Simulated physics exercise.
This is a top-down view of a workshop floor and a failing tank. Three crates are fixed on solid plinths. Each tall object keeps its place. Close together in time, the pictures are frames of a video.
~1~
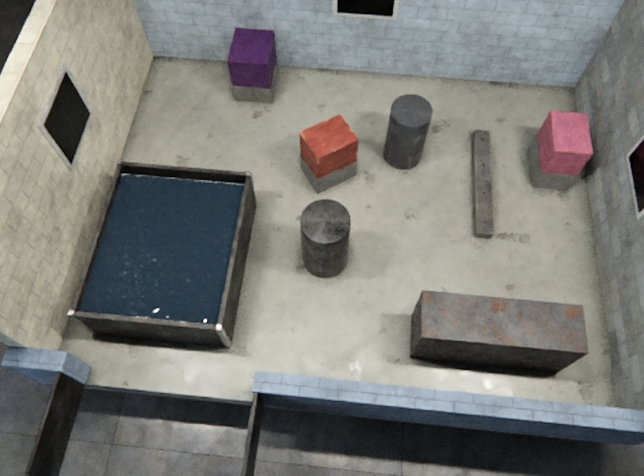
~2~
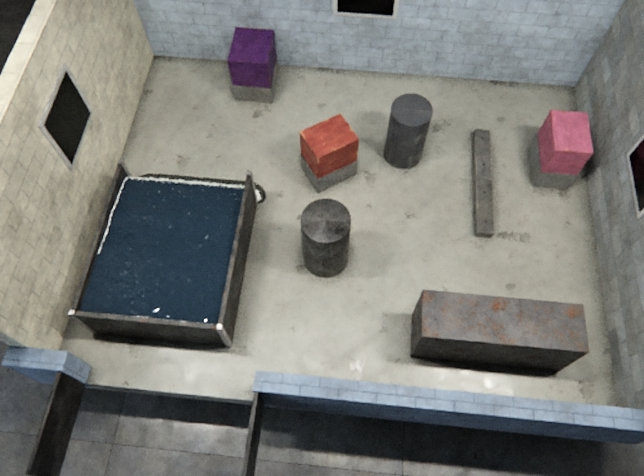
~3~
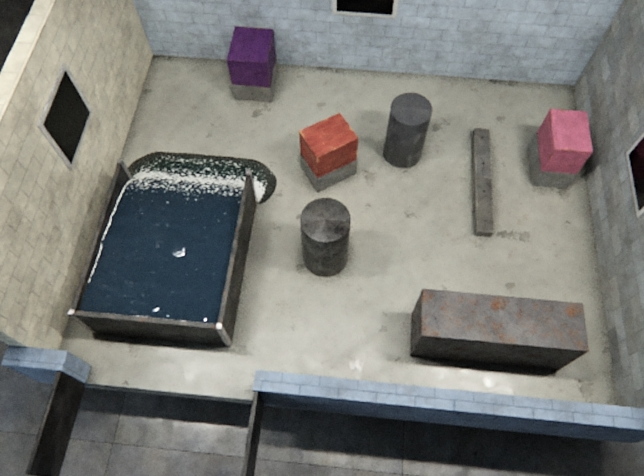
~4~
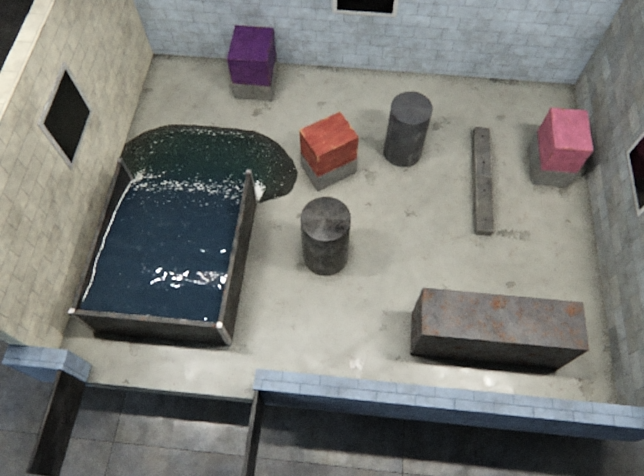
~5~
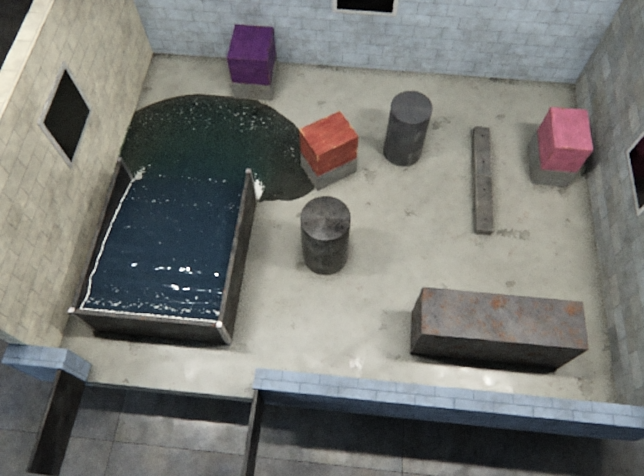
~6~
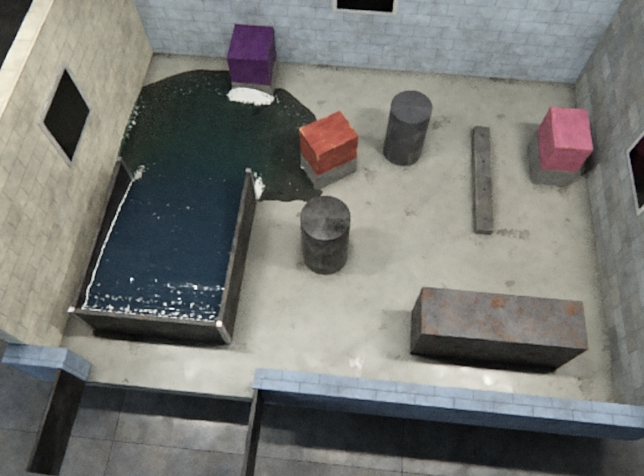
Dark water pouring from the far side of a tank, spreading across the workshop floor and reaching the purple and orange-red blocks.
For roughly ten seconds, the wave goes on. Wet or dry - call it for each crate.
Calls: Pink crate - dry; red crate - dry; purple crate - wet.
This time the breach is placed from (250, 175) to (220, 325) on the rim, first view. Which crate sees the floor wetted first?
My pick is the one in red.
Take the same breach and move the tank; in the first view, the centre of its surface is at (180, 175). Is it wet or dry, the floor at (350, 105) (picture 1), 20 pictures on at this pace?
Verdict on that spot: Inundated.
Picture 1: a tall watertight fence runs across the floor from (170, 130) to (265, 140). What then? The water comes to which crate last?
I'd go with the pink crate.
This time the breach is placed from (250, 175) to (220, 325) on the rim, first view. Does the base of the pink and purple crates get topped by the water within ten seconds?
Note: Pink crate is left dry; purple crate is left dry.
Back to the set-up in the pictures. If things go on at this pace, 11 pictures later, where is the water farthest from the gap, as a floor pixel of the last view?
I'd go with roughly (490, 83).
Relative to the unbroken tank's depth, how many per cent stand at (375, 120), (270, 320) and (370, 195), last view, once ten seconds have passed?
Readings in order: Around 6, 6 and 8 %.
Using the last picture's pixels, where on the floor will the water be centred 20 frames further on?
(252, 142).
A moment on, water covers 25 % of the floor; the pink crate not reached, the red crate water round its plinth, the purple crate water round its plinth.
Next, water covers 30 % of the floor; the pink crate not reached, the red crate water round its plinth, the purple crate water round its plinth.
Then, water covers 45 % of the floor; the pink crate water round its plinth, the red crate water round its plinth, the purple crate water round its plinth.
Later, water covers 85 % of the floor; the pink crate water round its plinth, the red crate water round its plinth, the purple crate water round its plinth.
In the end, water covers 100 % of the floor; the pink crate stayed above the water, the red crate stayed above the water, the purple crate was topped.
